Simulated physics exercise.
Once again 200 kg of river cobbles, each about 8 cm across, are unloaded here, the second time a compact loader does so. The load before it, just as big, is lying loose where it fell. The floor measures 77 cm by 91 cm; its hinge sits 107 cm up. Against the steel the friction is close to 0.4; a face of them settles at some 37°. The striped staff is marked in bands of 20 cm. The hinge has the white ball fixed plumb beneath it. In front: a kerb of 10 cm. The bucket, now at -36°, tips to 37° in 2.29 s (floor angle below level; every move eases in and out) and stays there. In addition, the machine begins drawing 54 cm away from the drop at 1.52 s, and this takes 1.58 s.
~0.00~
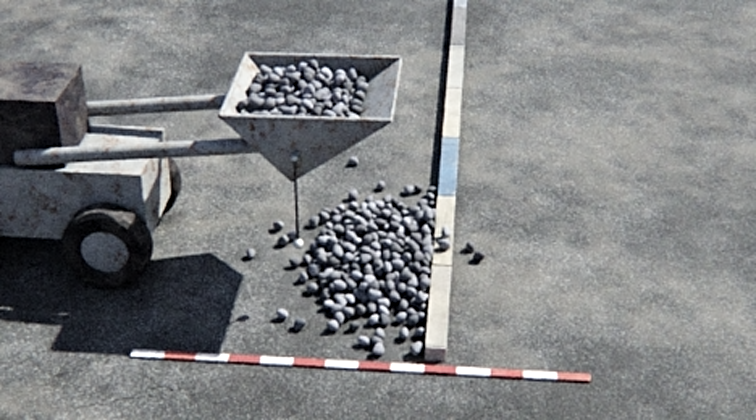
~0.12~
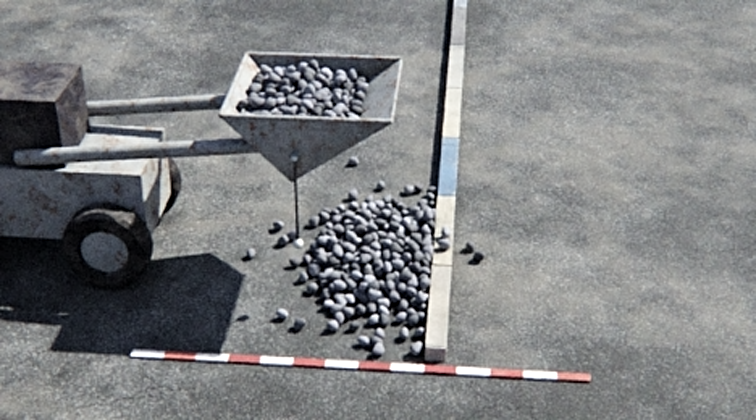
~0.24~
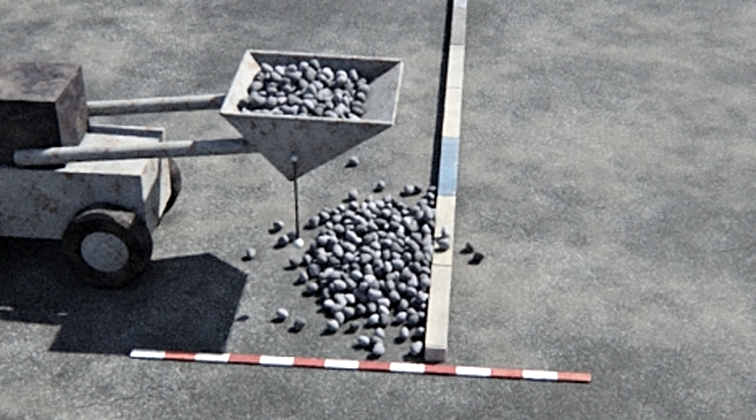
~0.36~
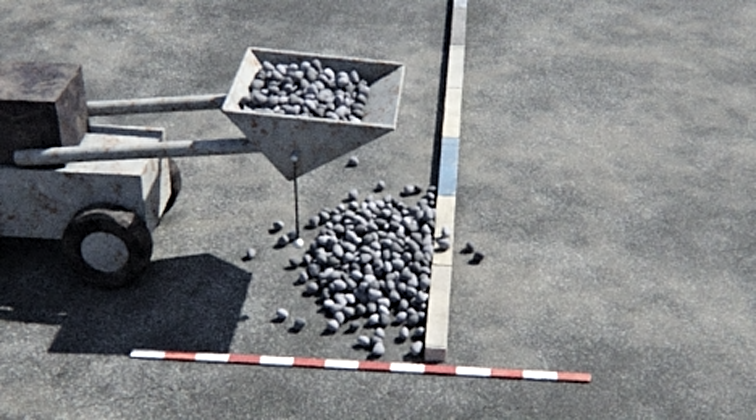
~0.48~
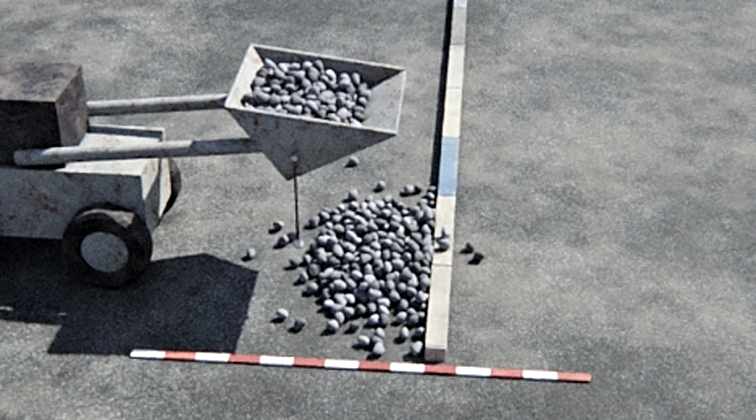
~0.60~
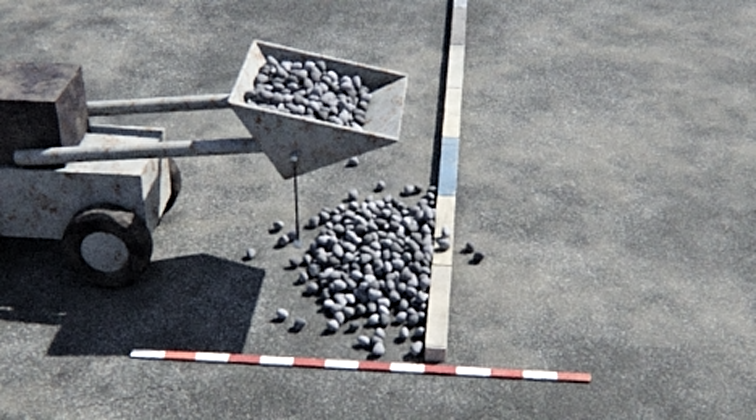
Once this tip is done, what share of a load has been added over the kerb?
About 9 per cent.
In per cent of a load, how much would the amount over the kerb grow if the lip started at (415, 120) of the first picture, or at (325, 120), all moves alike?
First place: Roughly 20 %; second place: Roughly 0 %.
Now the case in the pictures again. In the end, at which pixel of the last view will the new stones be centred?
Centre: Approx. (389, 244).
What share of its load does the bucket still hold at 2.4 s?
Held: Around 5 % of the load.
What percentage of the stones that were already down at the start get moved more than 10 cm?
Near 5 per cent, I reckon.
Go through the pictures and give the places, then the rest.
In the first picture, lip at (391, 121), floor tilted -36°, highest stones at (300, 78). The earlier load is highest near (396, 240), 18 cm above ground level, 99 % on this side of the kerb, 1 % over the kerb.
In the second picture, lip at (392, 122), floor tilted -35°, highest stones at (301, 78); the stones move at 0.0 m/s on average.
In the third picture, the bucket is at -34°, its lip at (393, 125); the top of the load is at (297, 76); the stones move at 0.1 m/s on average.
In the fourth picture, lip at (394, 129), floor tilted -31°, highest stones at (286, 78); the stones move at 0.1 m/s on average.
In the fifth picture, the bucket is at -28°, its lip at (396, 134); the top of the load is at (281, 75); the stones move at 0.1 m/s on average.
In the sixth picture, lip at (398, 141), floor tilted -24°, highest stones at (277, 76); the stones move at 0.1 m/s on average.
After 1.7 s the floor is at 26°; in per cent of one load, 94 in the bucket, 106 on this side of the kerb, 1 over the kerb; the foremost stones are at (444, 255).
After 2.4 s the floor is at 37°; in per cent of one load, 6 in the bucket, 187 on this side of the kerb, 7 over the kerb; the foremost stones are at (499, 260).
After 3.5 s the floor is at 37°; in per cent of one load, 0 in the bucket, 191 on this side of the kerb, 9 over the kerb; the foremost stones are at (553, 273).
After 6.0 s the floor is at 37°; in per cent of one load, 0 in the bucket, 191 on this side of the kerb, 9 over the kerb; the foremost stones are at (553, 273). Net gain over the kerb, 9.
